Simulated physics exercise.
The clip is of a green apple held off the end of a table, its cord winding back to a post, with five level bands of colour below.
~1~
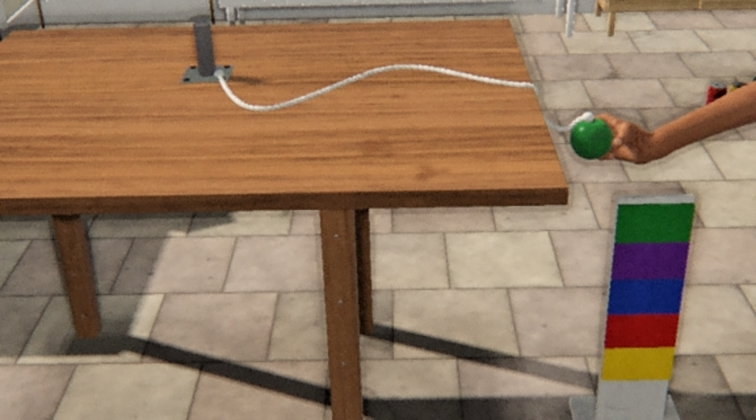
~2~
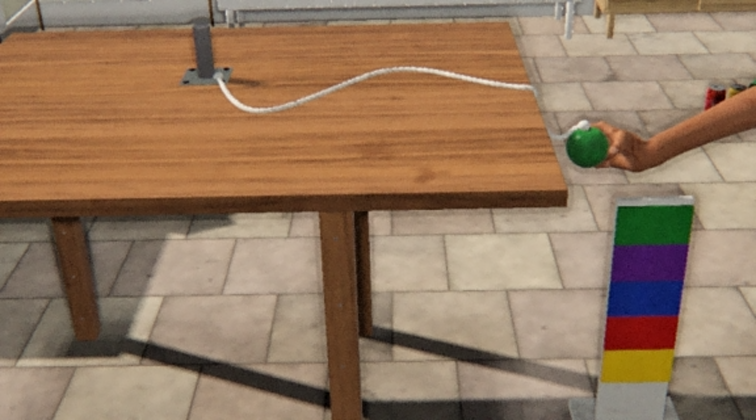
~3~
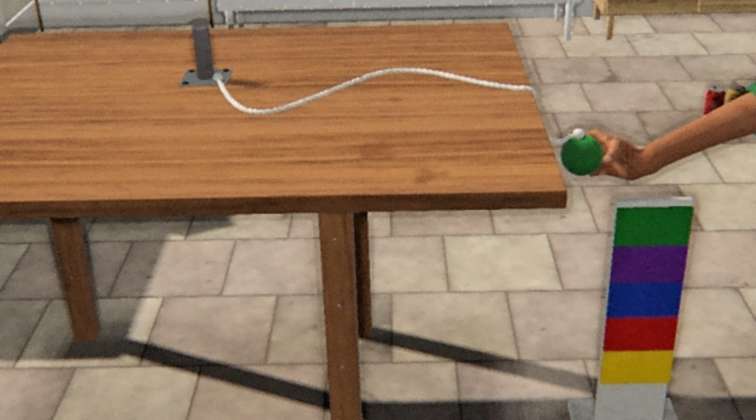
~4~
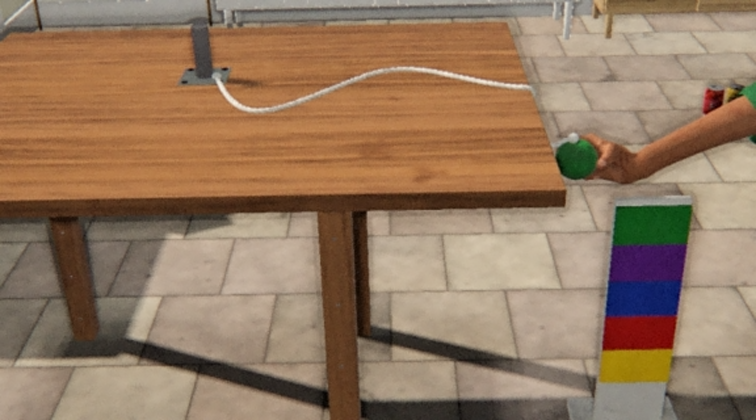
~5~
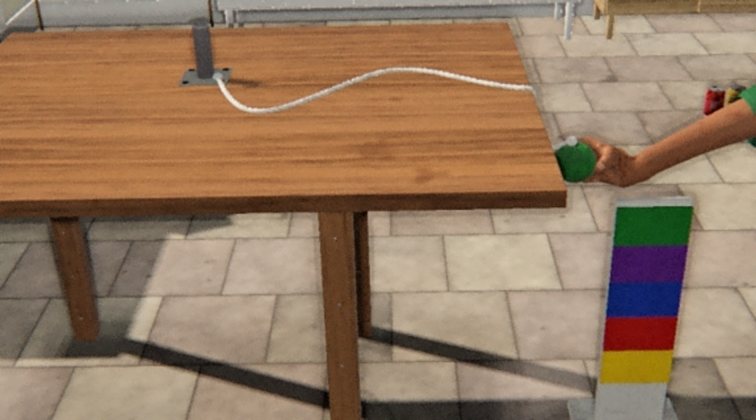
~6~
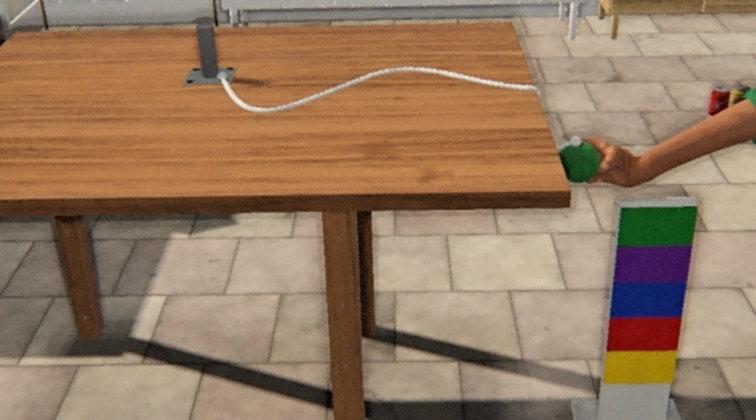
A hand holding a green ball lowers it slightly beside the wooden table's edge.
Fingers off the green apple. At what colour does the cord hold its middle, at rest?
Its centre hangs level with the blue band.
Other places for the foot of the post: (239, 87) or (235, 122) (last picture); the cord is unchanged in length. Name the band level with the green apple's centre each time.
One after the other, red; red.
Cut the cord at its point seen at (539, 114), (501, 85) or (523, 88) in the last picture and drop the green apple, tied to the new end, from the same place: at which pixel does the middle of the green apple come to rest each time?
The places are (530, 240), (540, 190) and (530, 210).
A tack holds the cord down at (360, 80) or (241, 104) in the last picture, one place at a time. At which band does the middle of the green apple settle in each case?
Taking them in turn: Green; purple.
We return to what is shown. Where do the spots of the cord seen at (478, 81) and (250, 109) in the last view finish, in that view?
At (537, 146), then (317, 81).
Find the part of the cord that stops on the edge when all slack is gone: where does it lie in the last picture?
It lies at about (438, 72).
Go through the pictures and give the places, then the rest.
Green apple (592, 139); green (655, 225); purple (651, 262); blue (646, 298); red (642, 332); yellow (638, 365), in the first frame.
Green apple (588, 147); cord through (226, 91) (285, 107) (357, 80) (434, 72) (520, 88), in the second frame.
Green apple (582, 155), in the third frame.
Green apple (577, 160); cord through (224, 91) (284, 107) (356, 80) (432, 72) (518, 88), in the fourth frame.
Green apple (575, 162), in the fifth frame.
Green apple (579, 162); cord through (230, 91) (289, 107) (361, 80) (437, 72) (524, 88), in the sixth frame.
Soon after, apple near (502, 287); level with blue.
Then, apple near (546, 292); level with blue.
At rest, apple near (530, 293); level with blue. Its middle rests at the blue band.
